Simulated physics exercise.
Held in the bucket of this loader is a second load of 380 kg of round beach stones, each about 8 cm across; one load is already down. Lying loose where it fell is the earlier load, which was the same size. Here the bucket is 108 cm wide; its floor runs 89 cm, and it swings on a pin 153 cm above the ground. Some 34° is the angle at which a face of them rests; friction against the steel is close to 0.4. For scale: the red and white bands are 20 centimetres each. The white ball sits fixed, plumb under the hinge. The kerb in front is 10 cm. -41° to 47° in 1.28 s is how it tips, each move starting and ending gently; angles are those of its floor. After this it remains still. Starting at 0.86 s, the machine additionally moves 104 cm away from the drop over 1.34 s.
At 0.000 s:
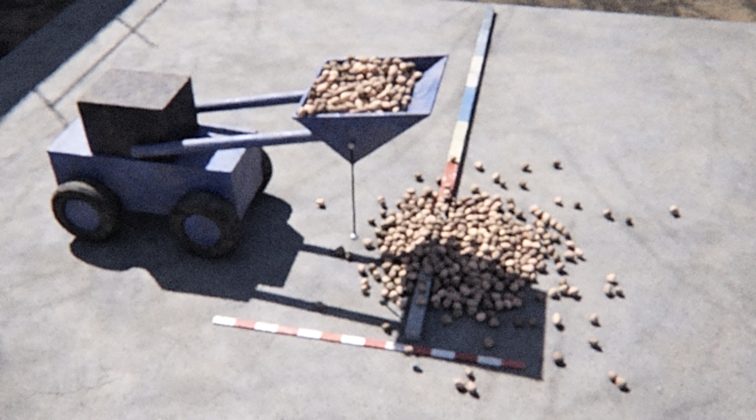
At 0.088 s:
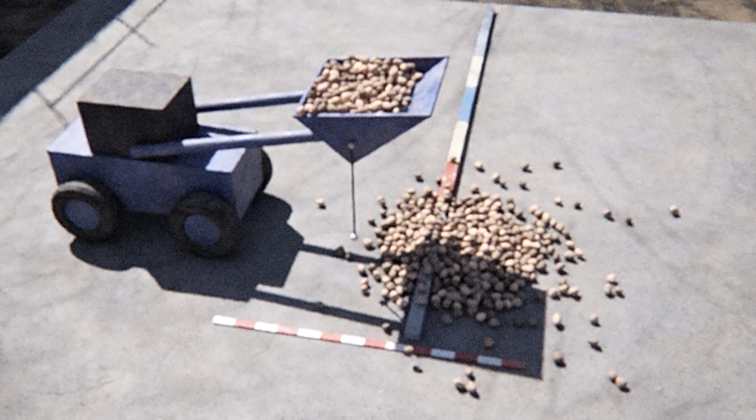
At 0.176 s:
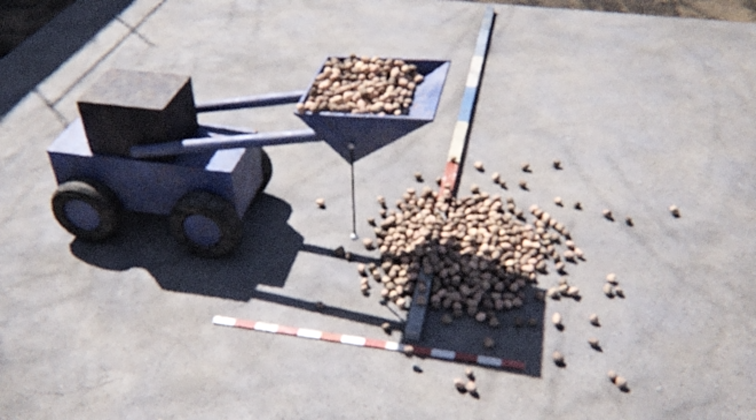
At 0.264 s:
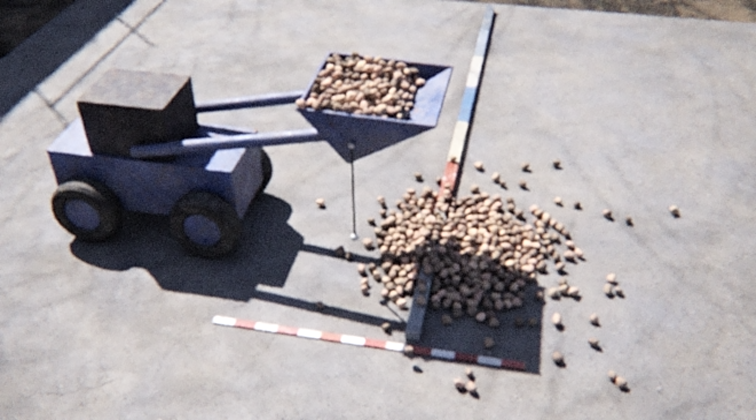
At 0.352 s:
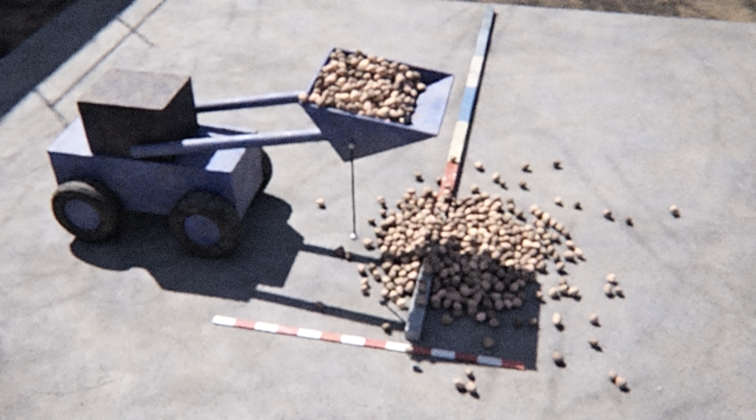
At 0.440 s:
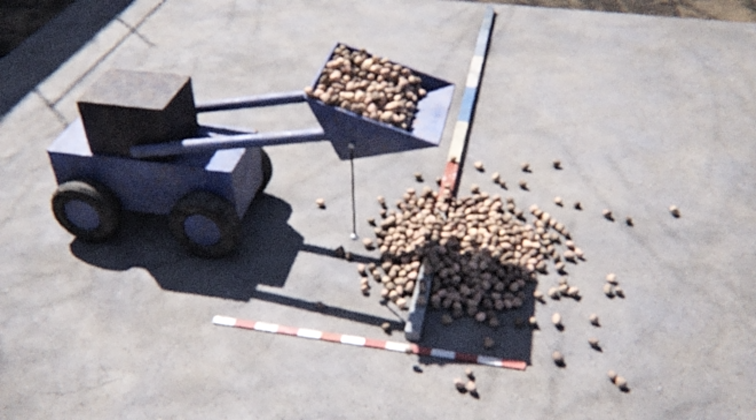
On a sunlit pale grey concrete surface, seen from above at an angle by a still camera, a small blue loader with a dark box on top stands at left. Its raised bucket holds tan stones, with more heaped and scattered across a low kerb beside red-and-white banded strips. The bucket slowly tilts, its front lip lowering, while the stones inside shift and the loose heap stays put.
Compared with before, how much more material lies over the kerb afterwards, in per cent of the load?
Some 36 per cent of a load more.
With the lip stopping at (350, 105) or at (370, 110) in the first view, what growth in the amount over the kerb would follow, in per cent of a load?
The first would add some 0 per cent and the second some 0 per cent.
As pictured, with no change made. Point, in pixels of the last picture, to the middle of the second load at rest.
In the last view, somewhere near (419, 240).
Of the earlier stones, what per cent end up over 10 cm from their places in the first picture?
Around 10 in a hundred.
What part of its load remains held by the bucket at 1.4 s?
Roughly 10 parts in a hundred of the load.
After 1.0 s the floor is at 33°; in per cent of one load, 97 in the bucket, 36 on this side of the kerb, 67 over the kerb; the foremost stones are at (624, 277).
After 1.4 s the floor is at 47°; in per cent of one load, 8 in the bucket, 106 on this side of the kerb, 86 over the kerb; the foremost stones are at (624, 277).
After 2.7 s the floor is at 47°; in per cent of one load, 0 in the bucket, 97 on this side of the kerb, 103 over the kerb; the foremost stones are at (624, 277).
After 5.4 s the floor is at 47°; in per cent of one load, 0 in the bucket, 97 on this side of the kerb, 103 over the kerb; the foremost stones are at (624, 277). Net gain over the kerb, 36.
